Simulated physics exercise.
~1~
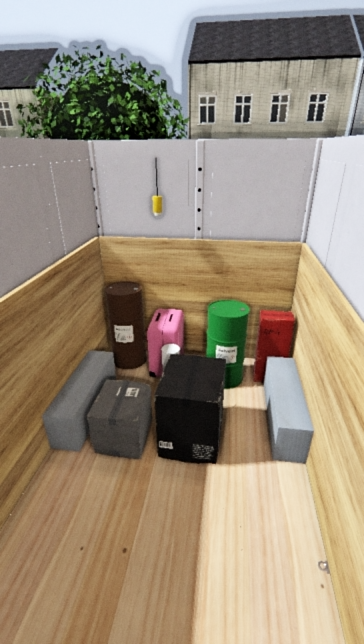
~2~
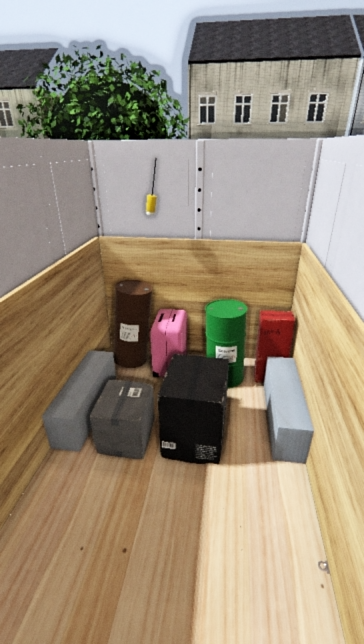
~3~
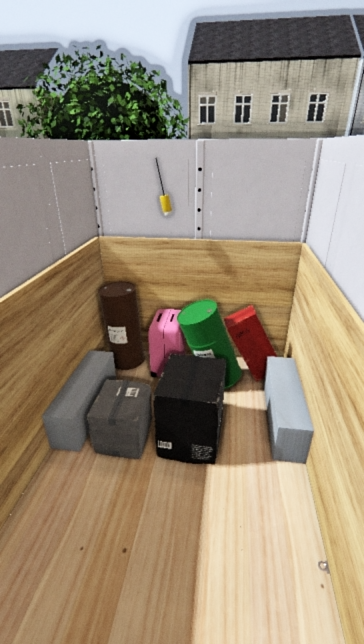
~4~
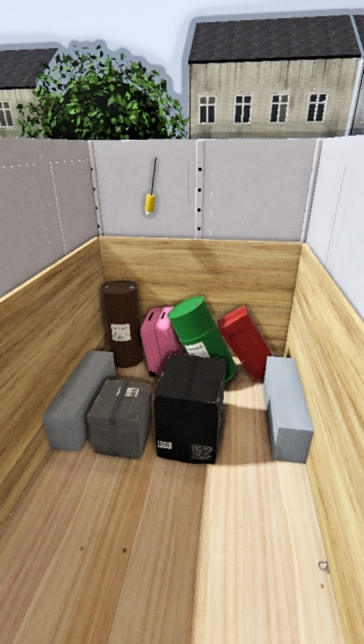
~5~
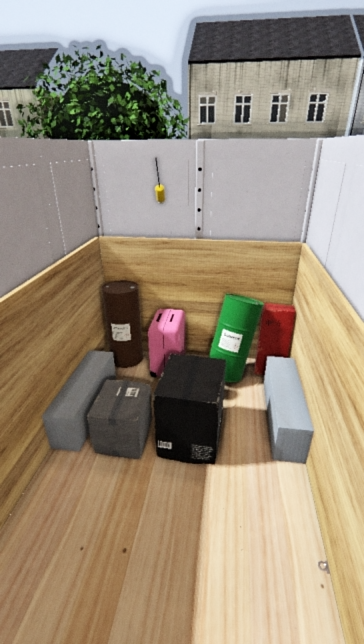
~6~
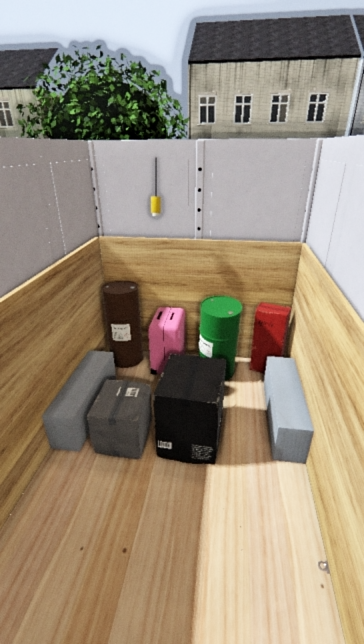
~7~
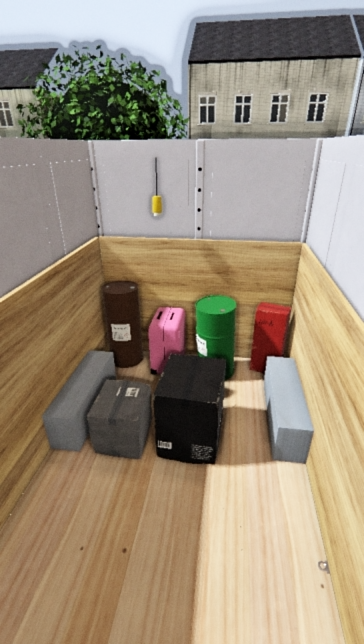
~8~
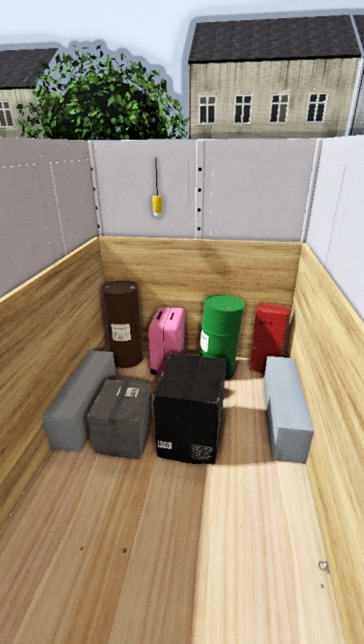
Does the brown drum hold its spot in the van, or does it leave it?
The brown drum holds its spot, still standing upright at the back left beside the pink case.
